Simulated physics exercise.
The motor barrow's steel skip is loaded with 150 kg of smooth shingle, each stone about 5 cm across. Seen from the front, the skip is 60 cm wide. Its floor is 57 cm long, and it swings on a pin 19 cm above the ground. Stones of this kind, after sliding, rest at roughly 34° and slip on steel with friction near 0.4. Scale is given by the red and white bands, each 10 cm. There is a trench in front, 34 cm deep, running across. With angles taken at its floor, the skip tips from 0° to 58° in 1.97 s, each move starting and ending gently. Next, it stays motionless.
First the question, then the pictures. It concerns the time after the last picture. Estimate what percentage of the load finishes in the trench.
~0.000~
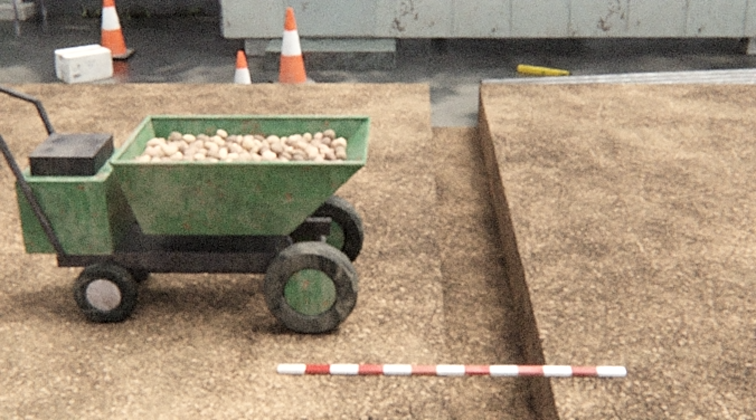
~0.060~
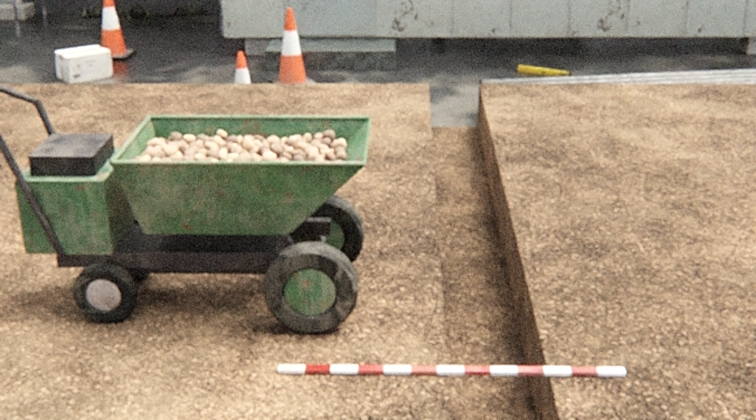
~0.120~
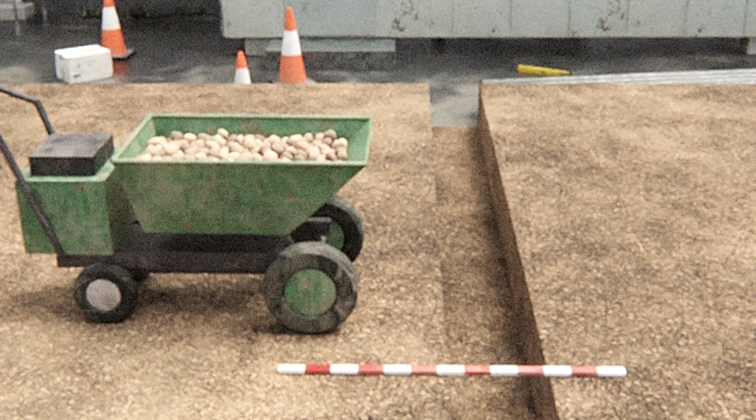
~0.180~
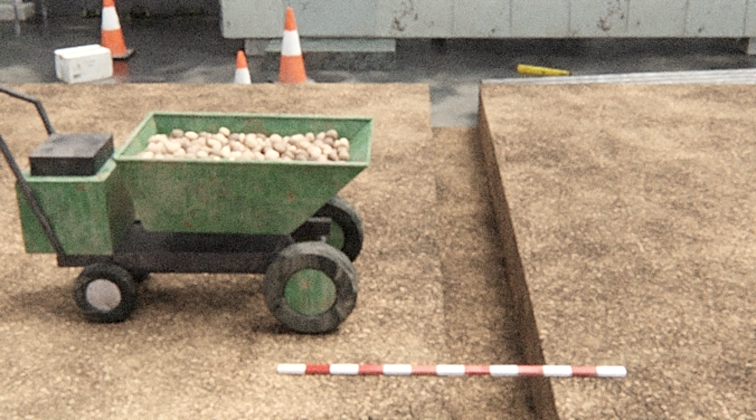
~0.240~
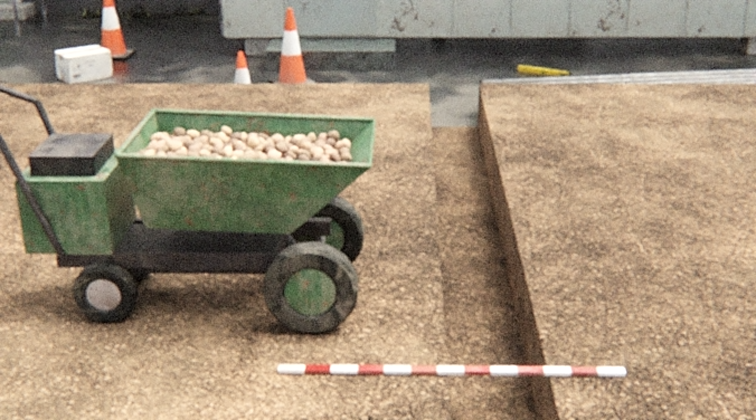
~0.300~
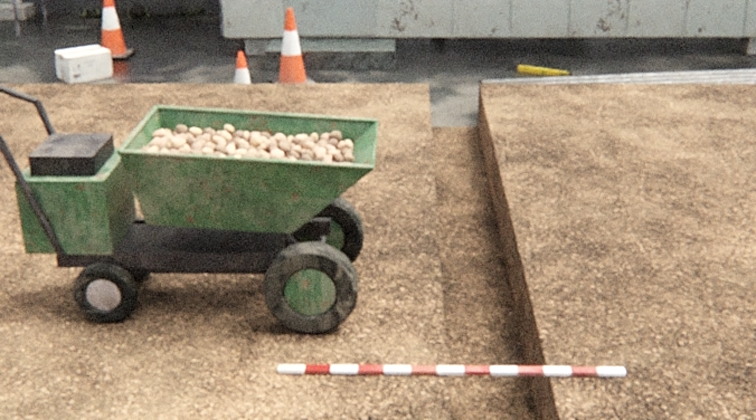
Roughly 92 percent.
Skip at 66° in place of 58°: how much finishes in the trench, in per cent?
The trench would hold about 90% of it.
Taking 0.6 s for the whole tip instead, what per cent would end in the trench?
With that change, it comes to around 65 per cent.
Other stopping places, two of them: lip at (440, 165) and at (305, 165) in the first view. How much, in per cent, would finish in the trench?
30 %, then 85 %.
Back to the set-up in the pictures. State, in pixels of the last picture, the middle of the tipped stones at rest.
Look at roughly (495, 349).
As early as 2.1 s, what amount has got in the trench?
40 per cent or so by then.
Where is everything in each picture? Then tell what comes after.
Lip at (364, 164), floor tilted 0°, highest stones at (248, 145), in the first picture.
Lip at (364, 164), floor tilted 0°, highest stones at (248, 145); the stones move at 0.0 m/s on average, in the second picture.
The skip is at 1°, its lip at (366, 165); the top of the load is at (249, 144); the stones move at 0.1 m/s on average, in the third picture.
The skip is at 1°, its lip at (367, 165); the top of the load is at (220, 144); the stones move at 0.1 m/s on average, in the fourth picture.
The skip is at 2°, its lip at (370, 166); the top of the load is at (222, 142); the stones move at 0.2 m/s on average, in the fifth picture.
Lip at (373, 168), floor tilted 4°, highest stones at (204, 140); the stones move at 0.2 m/s on average, in the sixth picture.
After 1.5 s the floor is at 49°; 100 % in the skip; the foremost stones are at (446, 218).
After 2.1 s the floor is at 58°; 60 % in the skip, 38 % in the trench, 2 % past the trench; the foremost stones are at (573, 298).
After 2.4 s the floor is at 58°; 34 % in the skip, 59 % in the trench, 7 % past the trench; the foremost stones are at (639, 298).
After 4.4 s the floor is at 58°; 0 % in the skip, 92 % in the trench, 8 % past the trench; the foremost stones are at (684, 292).
